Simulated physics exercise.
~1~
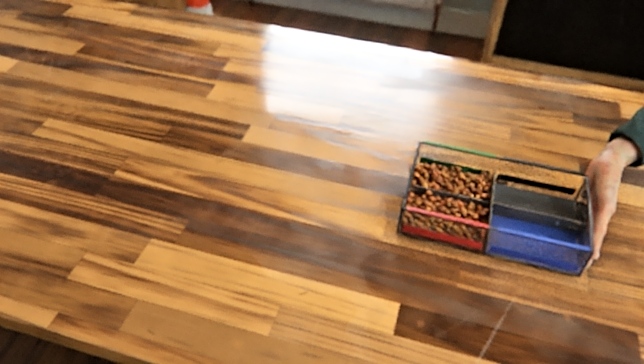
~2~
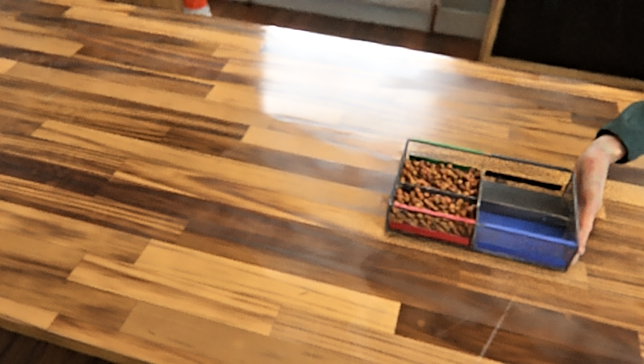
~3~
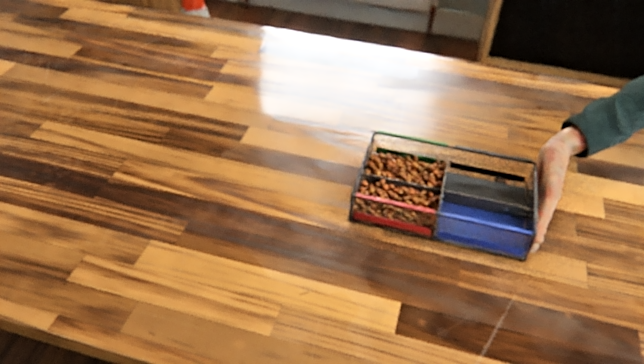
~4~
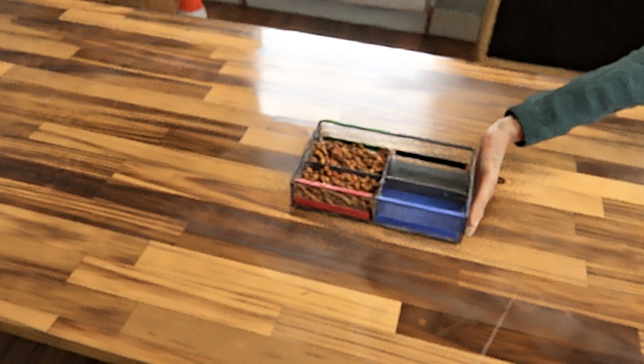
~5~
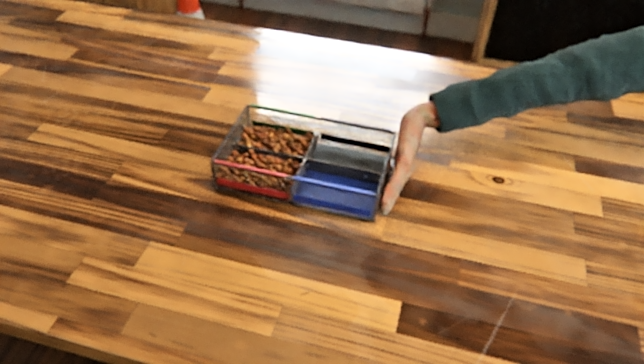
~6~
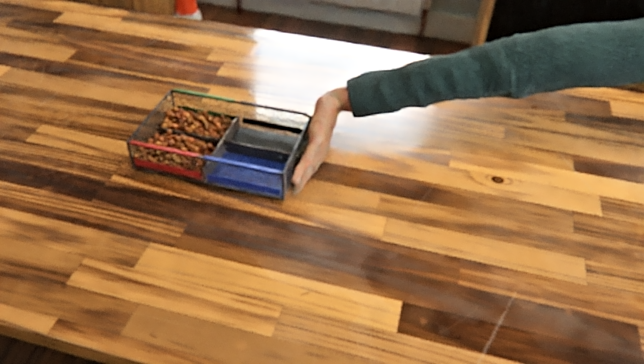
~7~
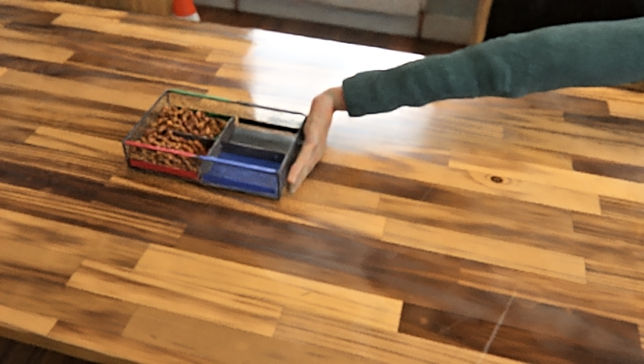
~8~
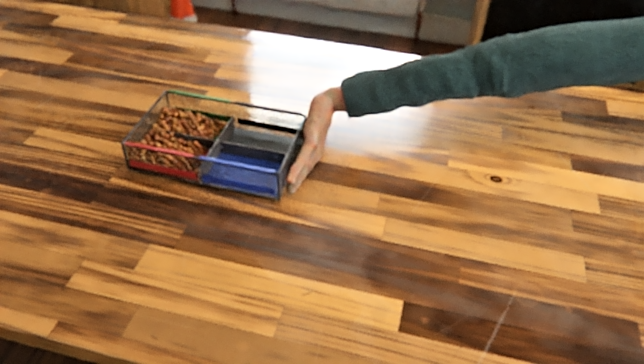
On a glossy wooden table of light and dark strips, seen from above at an angle, a clear-sided drawer tray sits toward the right. Brown cereal balls fill its left half, split between a compartment edged in green at the back and one edged in red at the front, while the right half holds a dark section behind a blue one. A hand in a dark green sleeve presses against the tray's right end and pushes it leftward across the table. The tray slides quickly, then stops on the left side. The cereal balls stay in their compartments, and the hand remains against the tray.
